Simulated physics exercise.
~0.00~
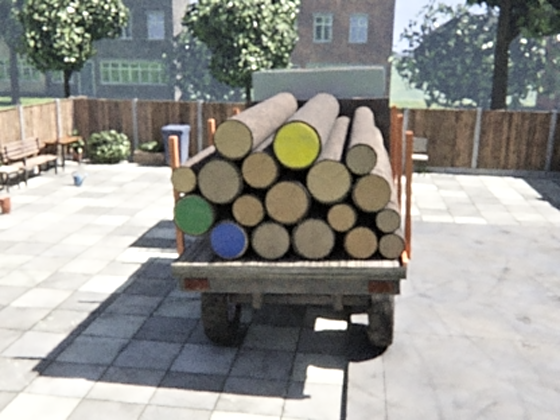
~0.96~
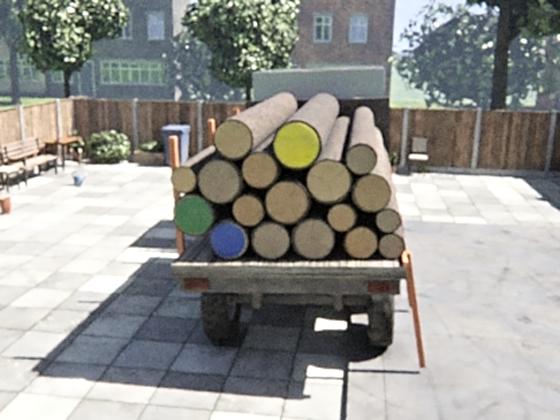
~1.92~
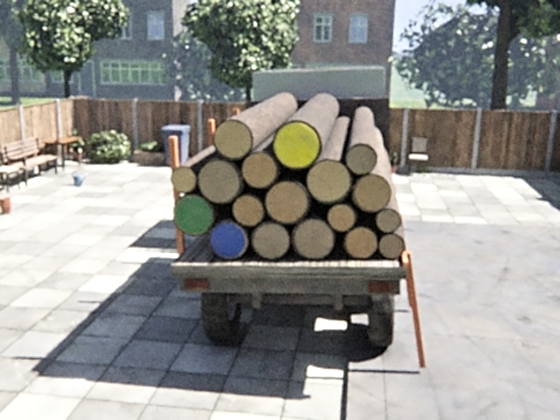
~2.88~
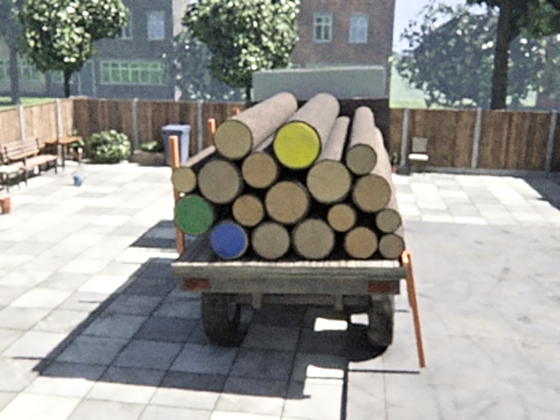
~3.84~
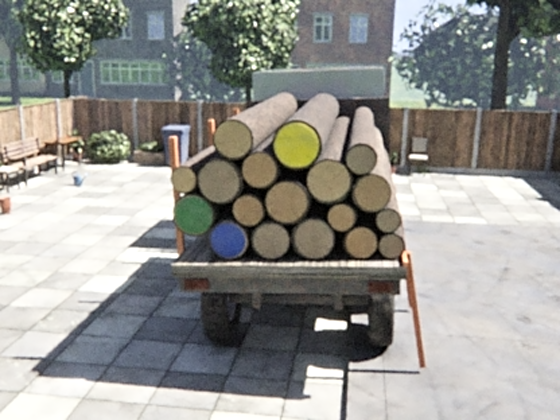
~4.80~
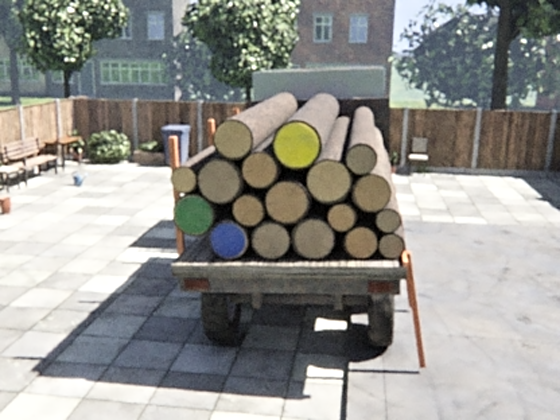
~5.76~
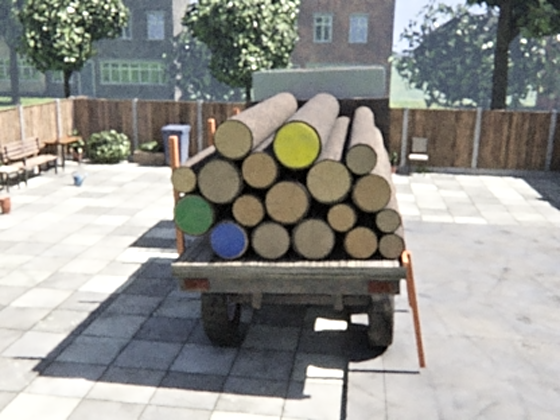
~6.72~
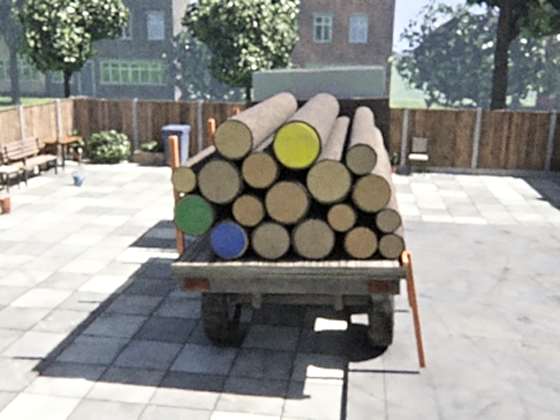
A big stack of logs sits on the back of a flatbed lorry, seen from behind in a sunny paved yard with a wooden fence, trees and brick buildings beyond. Most log ends are plain brown, but one near the top is yellow, one at the lower left is green, and one at the bottom left is blue. Orange posts stand along both sides. The posts on the right swing down and hang beside the deck, while the left ones stay upright. The logs do not shift, and the whole pile remains aboard.
